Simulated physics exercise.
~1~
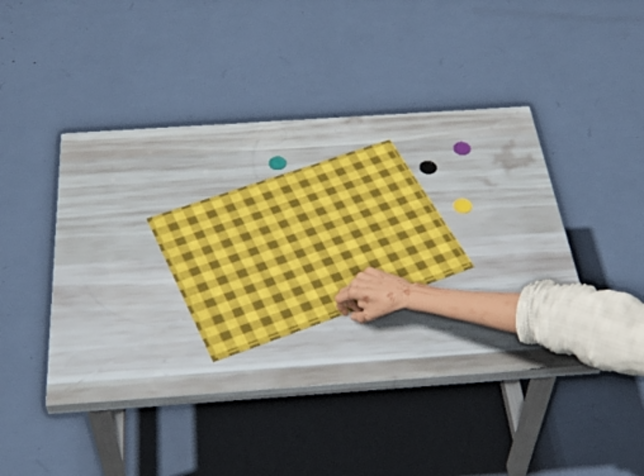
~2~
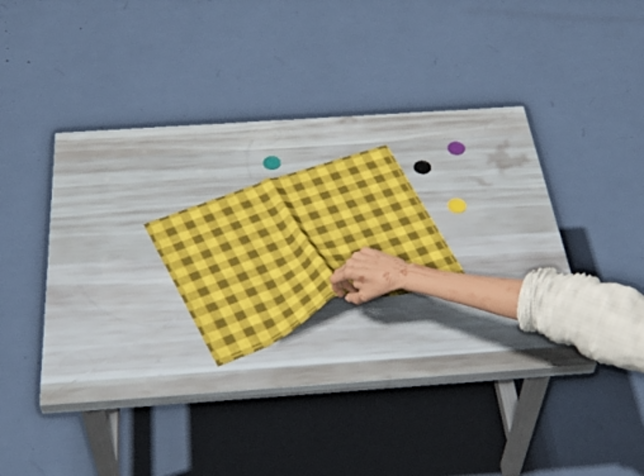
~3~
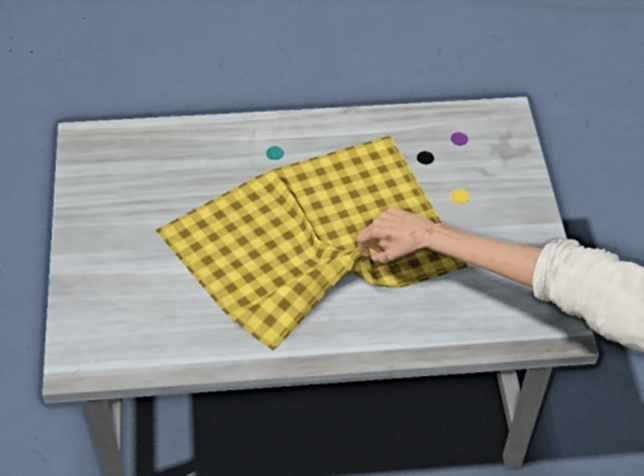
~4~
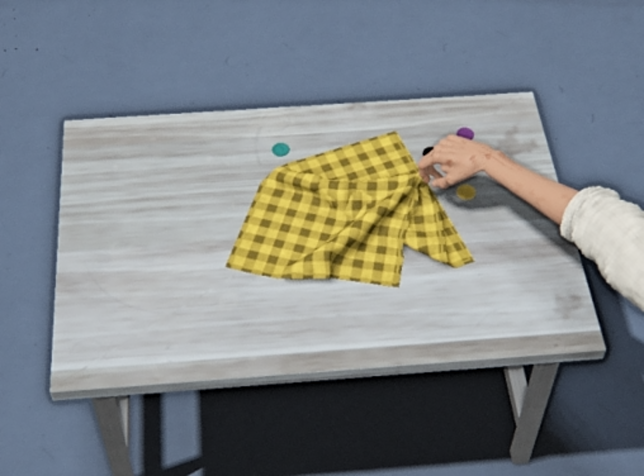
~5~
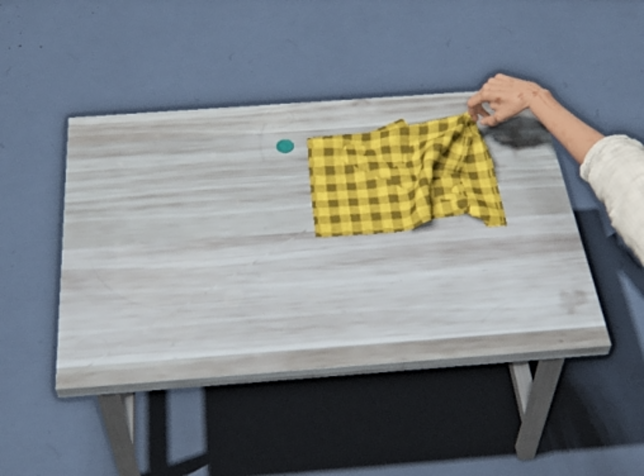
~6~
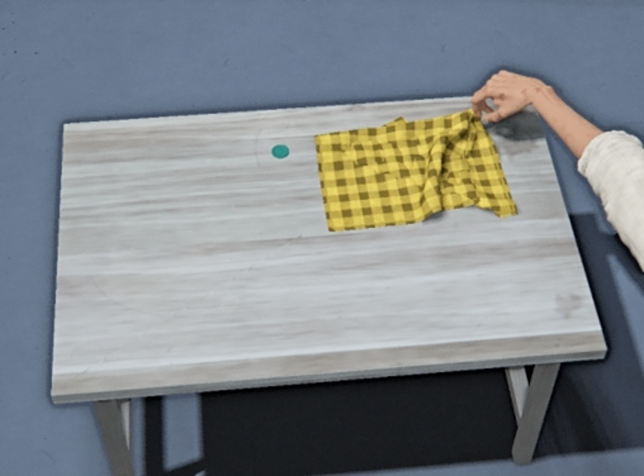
A hand drags a yellow checked cloth up and right, covering three of four small discs.
